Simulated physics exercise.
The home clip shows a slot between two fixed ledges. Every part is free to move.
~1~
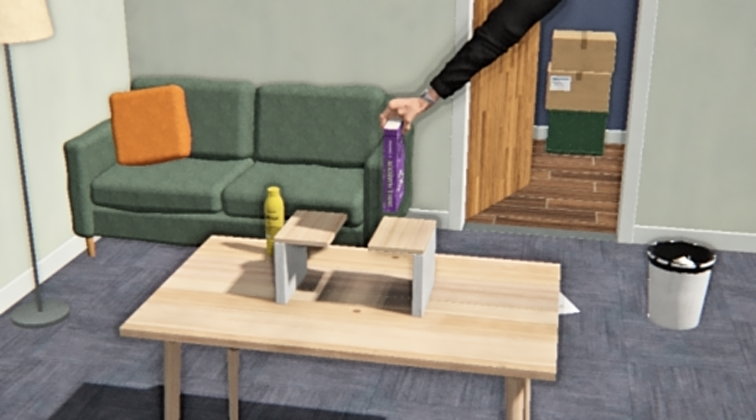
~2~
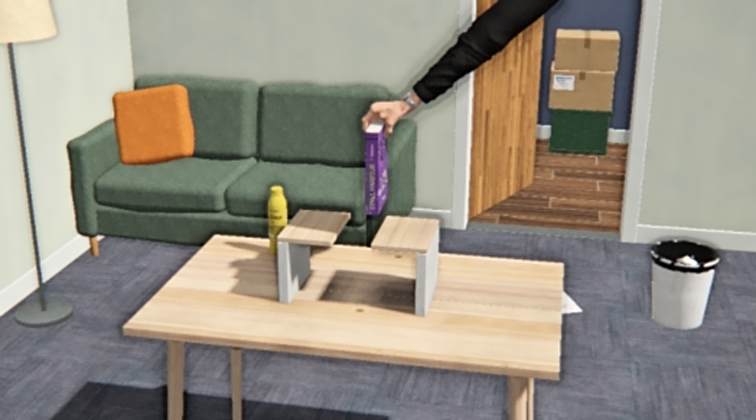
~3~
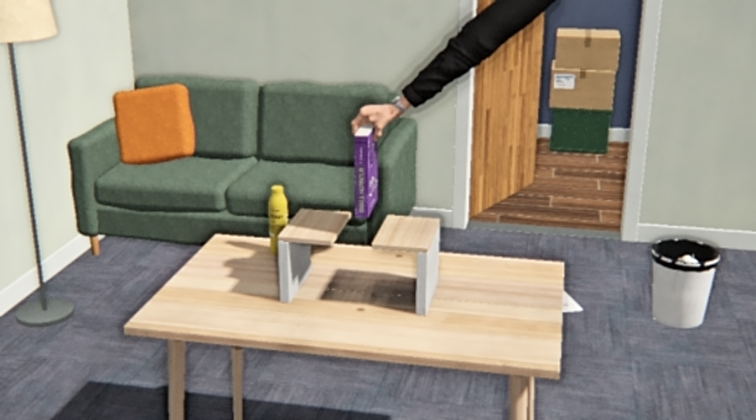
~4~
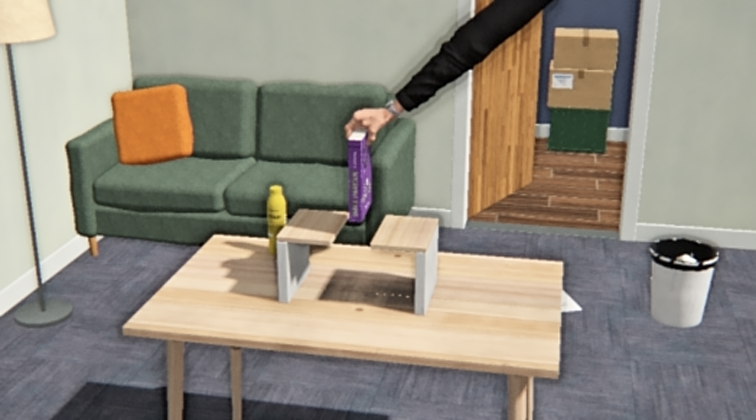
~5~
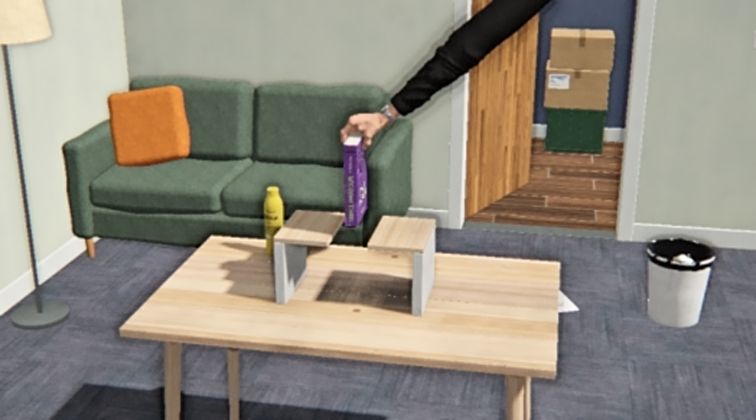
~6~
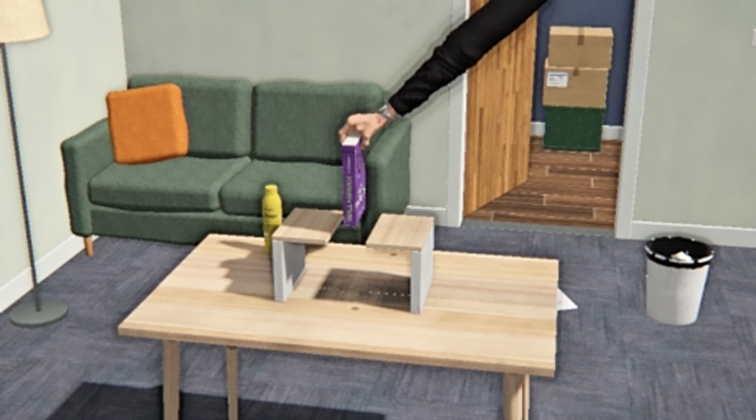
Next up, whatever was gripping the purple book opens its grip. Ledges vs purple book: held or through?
It will likely descend to the table.
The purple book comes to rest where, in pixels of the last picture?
Close to (355, 254) in the last picture.
Then, 0.20 s past the last view, purple book displaced a little near (354, 194).
Then, 0.30 s past the last view, purple book displaced about its own width near (355, 240).
Then, 0.40 s past the last view, purple book displaced about its own width near (355, 250).
Finally, moved from the start, purple book; yellow bottle still in place. Final places as the last picture's camera would see them, purple book near (355, 254). The book drops through.
